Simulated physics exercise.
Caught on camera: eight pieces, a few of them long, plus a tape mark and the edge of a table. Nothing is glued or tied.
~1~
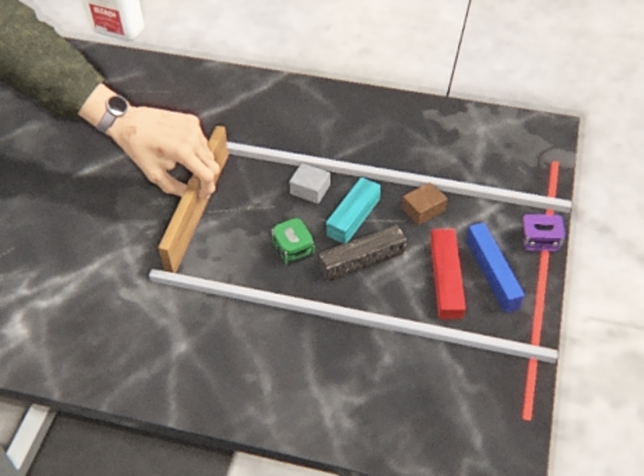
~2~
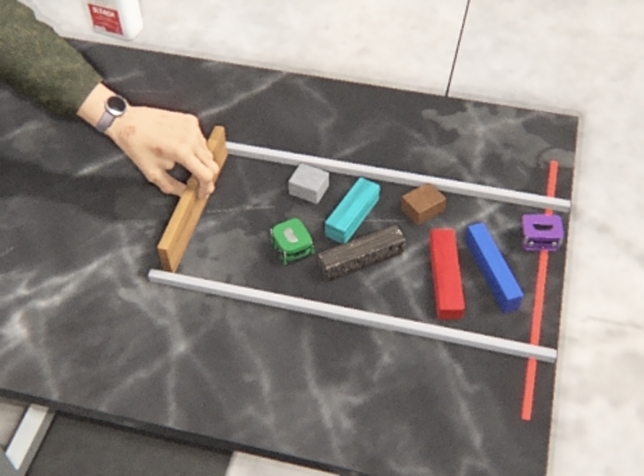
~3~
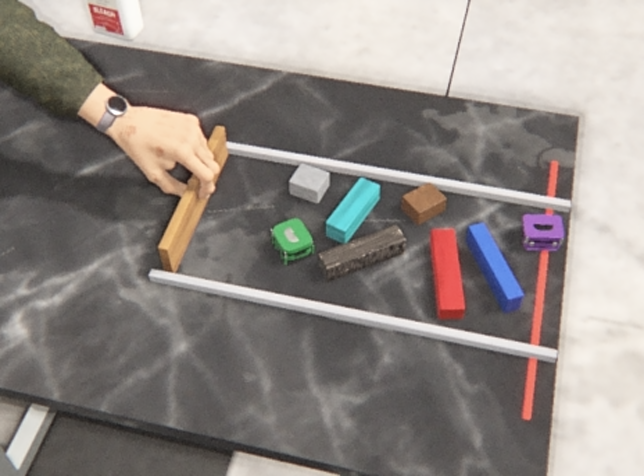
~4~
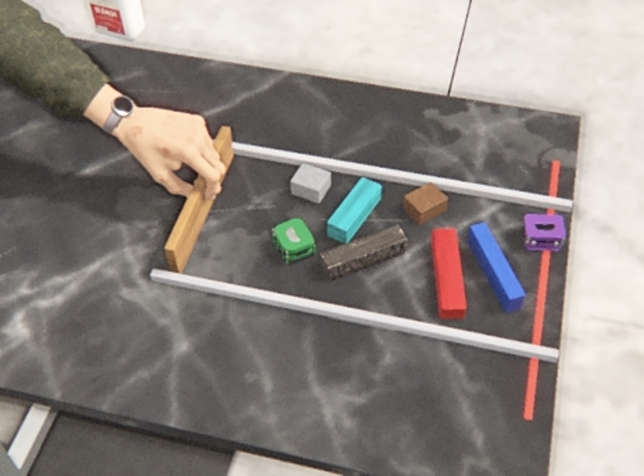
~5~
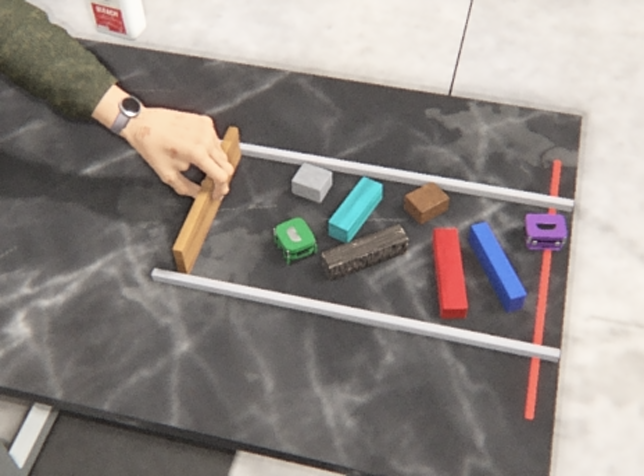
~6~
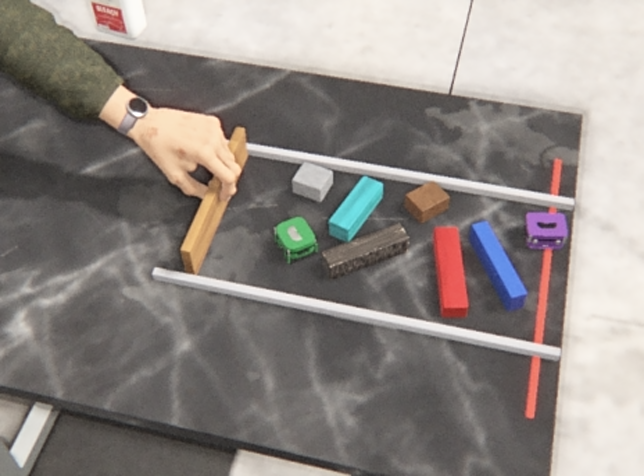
In this clip, a hand holds a wooden board upright on a dark marbled table, then slides it slightly right between two pale rails, toward colourful blocks, sticks and a purple case by a red tape line, which stay still.
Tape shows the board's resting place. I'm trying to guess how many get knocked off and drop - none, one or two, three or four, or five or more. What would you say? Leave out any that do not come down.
I would say five or more.
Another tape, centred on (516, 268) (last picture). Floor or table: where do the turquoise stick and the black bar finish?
The turquoise stick is kept; the black bar stays on.
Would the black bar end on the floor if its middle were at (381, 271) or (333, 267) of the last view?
In order, falls away; falls away.
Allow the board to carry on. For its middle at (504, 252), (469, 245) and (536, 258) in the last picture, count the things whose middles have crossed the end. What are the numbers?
Middles past end - pos 1: 4, pos 2: 2, pos 3: 6.
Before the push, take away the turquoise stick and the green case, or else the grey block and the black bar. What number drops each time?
Fallen: 4, and 4 in the other try.
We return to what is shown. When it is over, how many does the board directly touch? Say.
That would be 1 of them.
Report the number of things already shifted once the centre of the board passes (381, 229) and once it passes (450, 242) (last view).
At the first spot the count is 6, and at the second it is 8.
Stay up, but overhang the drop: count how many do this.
My count gives 1.
Early on, none off yet; purple case at rest near (545, 232); blue stick at rest near (497, 265); red stick at rest near (450, 271).
A while later, none off yet; purple case at rest near (545, 232); blue stick travelled a little near (510, 268); red stick travelled a little near (483, 279).
Further along, two off so far; purple case in the air near (578, 358); blue stick on its side near (595, 321); red stick leaning a little near (575, 298).
Finally, the number that fall off is five or more; lost, green case, turquoise stick, black bar, brown block, red stick, blue stick and purple case.
